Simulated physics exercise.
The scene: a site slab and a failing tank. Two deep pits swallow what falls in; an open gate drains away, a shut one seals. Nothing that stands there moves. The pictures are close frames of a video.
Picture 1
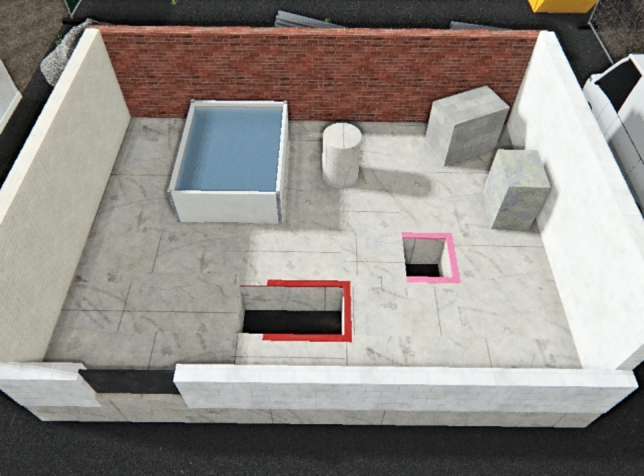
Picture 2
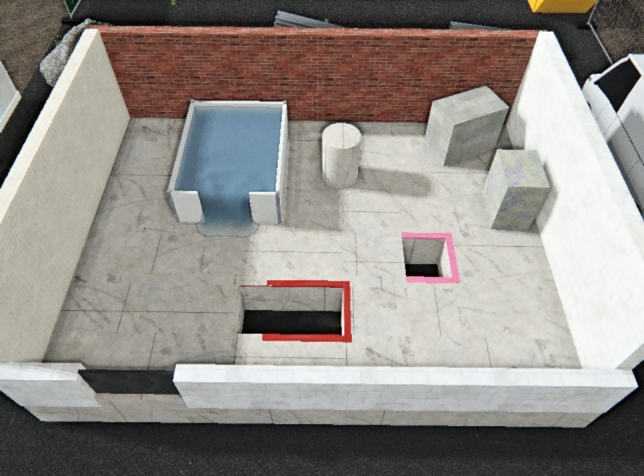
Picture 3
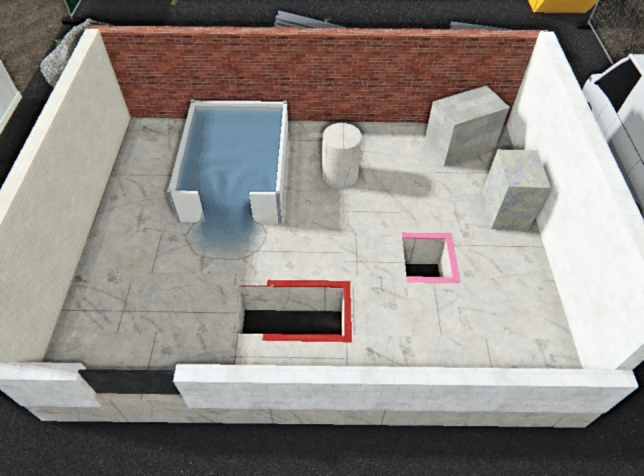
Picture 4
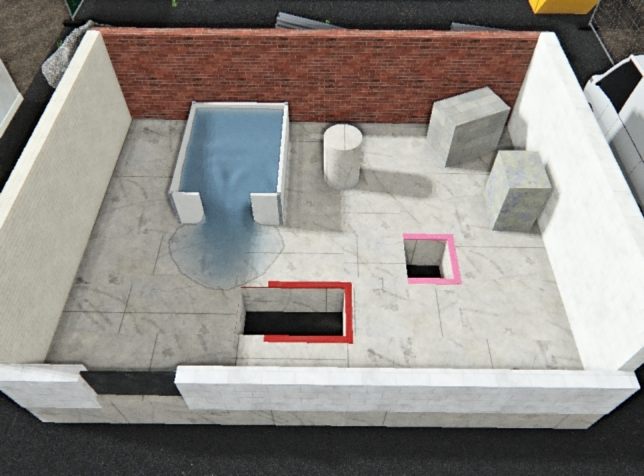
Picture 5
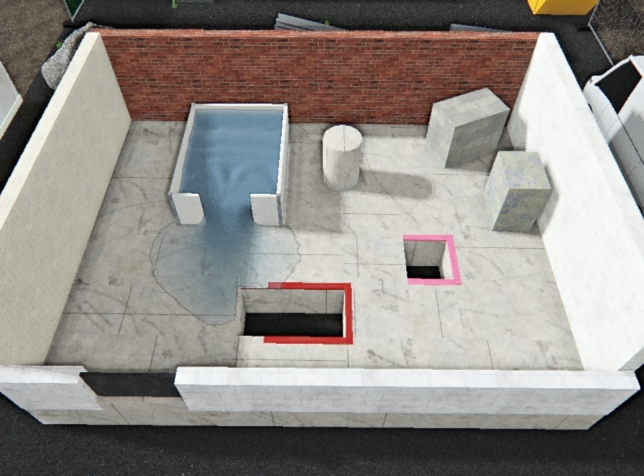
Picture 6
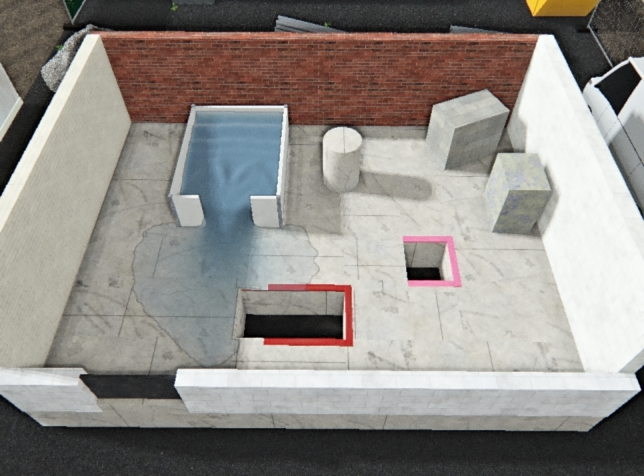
A water tank opens at the front and water spreads across the pale slab.
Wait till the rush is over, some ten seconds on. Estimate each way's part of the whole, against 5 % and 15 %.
In the end: The gate takes not even 5 %; the red pit takes above 15 %; the pink pit takes not even 5 %.
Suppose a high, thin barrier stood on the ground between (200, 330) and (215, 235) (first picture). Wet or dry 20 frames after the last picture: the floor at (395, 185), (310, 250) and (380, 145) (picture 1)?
As listed: Not flooded, covered, dry.
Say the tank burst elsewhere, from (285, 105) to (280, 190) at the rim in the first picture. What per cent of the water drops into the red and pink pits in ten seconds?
Per cent: Red 10, pink 35.
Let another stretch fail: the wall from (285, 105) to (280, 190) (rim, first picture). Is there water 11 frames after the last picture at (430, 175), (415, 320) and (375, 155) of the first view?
In turn: Under water, covered, under water.
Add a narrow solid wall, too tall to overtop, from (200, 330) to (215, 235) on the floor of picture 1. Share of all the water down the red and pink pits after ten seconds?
Per cent: Red 40, pink 2.
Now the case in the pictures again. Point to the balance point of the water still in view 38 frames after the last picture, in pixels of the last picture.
Near (219, 236).
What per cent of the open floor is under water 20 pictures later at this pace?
I make it 30 per cent.
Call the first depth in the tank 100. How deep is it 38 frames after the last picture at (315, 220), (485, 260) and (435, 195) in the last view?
Roughly 0, 0 and 0 per cent, in turn.
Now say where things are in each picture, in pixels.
The first frame shows the water tank at (233, 147) is whole and still.
In the second frame, water pours out at (228, 212) and has run to (201, 228).
In the third frame, the front is at (197, 249), out from the gap at (228, 213).
In the fourth frame, water pours out at (229, 215) and has run to (227, 286).
In the fifth frame, the front is at (207, 318), out from the gap at (229, 215).
In the sixth frame, the front is at (217, 359), out from the gap at (229, 216).
A moment on, water covers 20 % of the floor; the gate 0 %, the red pit 5 %, the pink pit 0 %.
Next, water covers 25 % of the floor; the gate 0 %, the red pit 11 %, the pink pit 0 %.
Then, water covers 30 % of the floor; the gate 0 %, the red pit 18 %, the pink pit 0 %.
Later, water covers 55 % of the floor; the gate 0 %, the red pit 28 %, the pink pit 0 %.
In the end, water covers 70 % of the floor; the gate 0 %, the red pit 37 %, the pink pit 1 %.
